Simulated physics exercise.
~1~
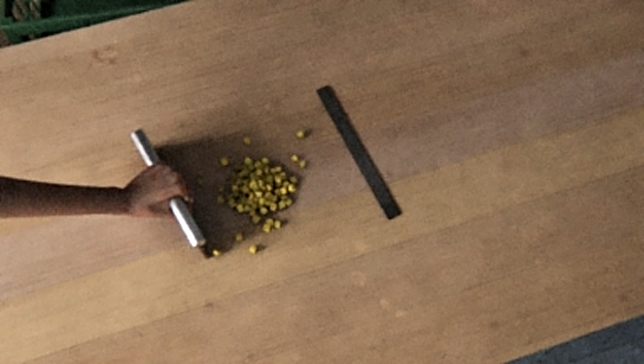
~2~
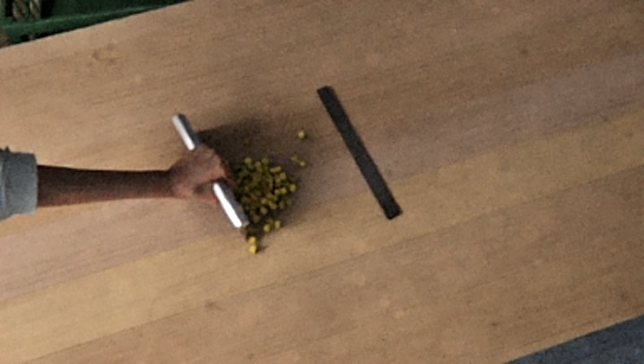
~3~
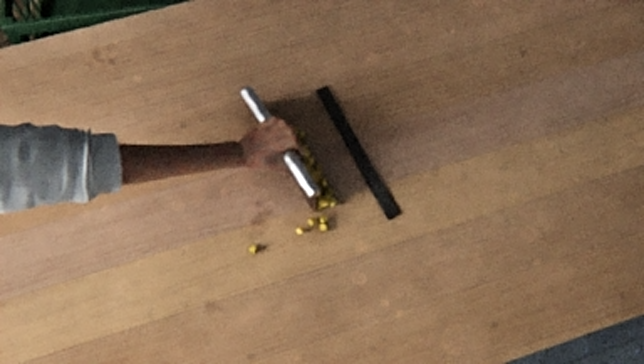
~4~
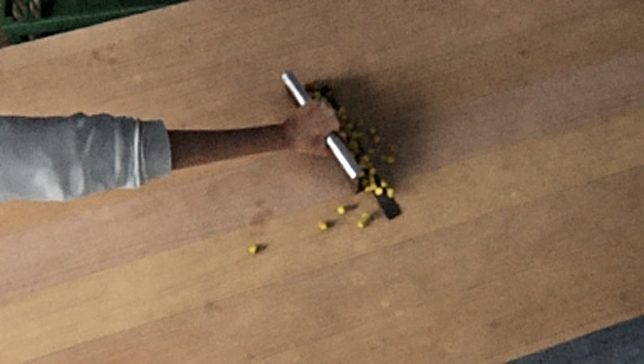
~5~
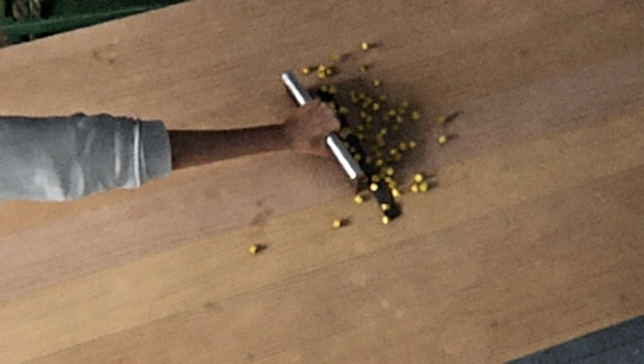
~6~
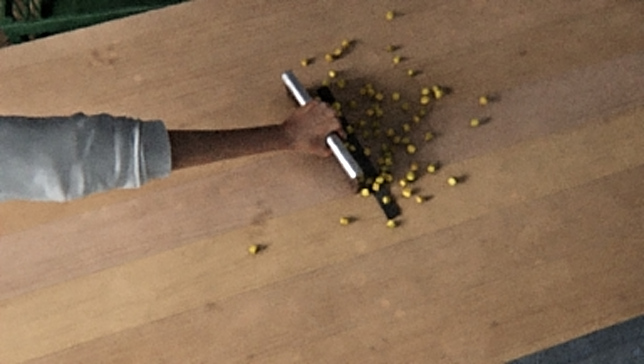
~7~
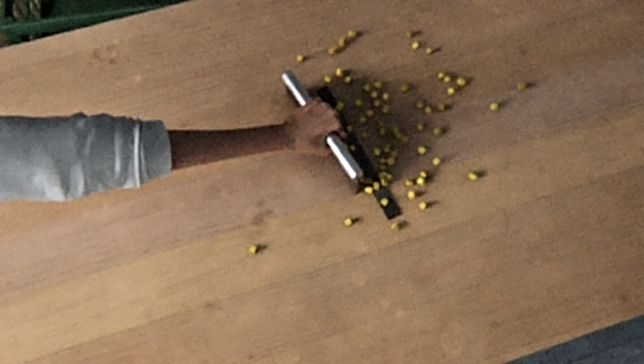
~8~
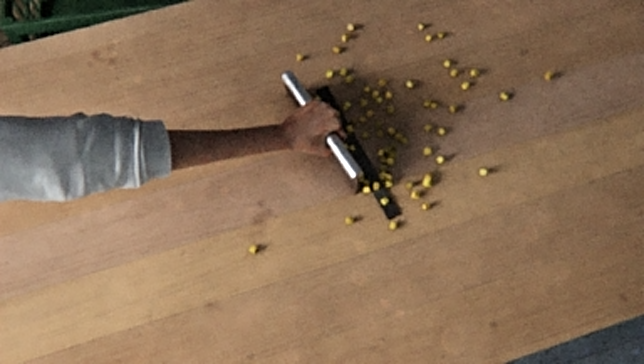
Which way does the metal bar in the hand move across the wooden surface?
The metal bar moves to the right, toward the dark strip, and then stops.
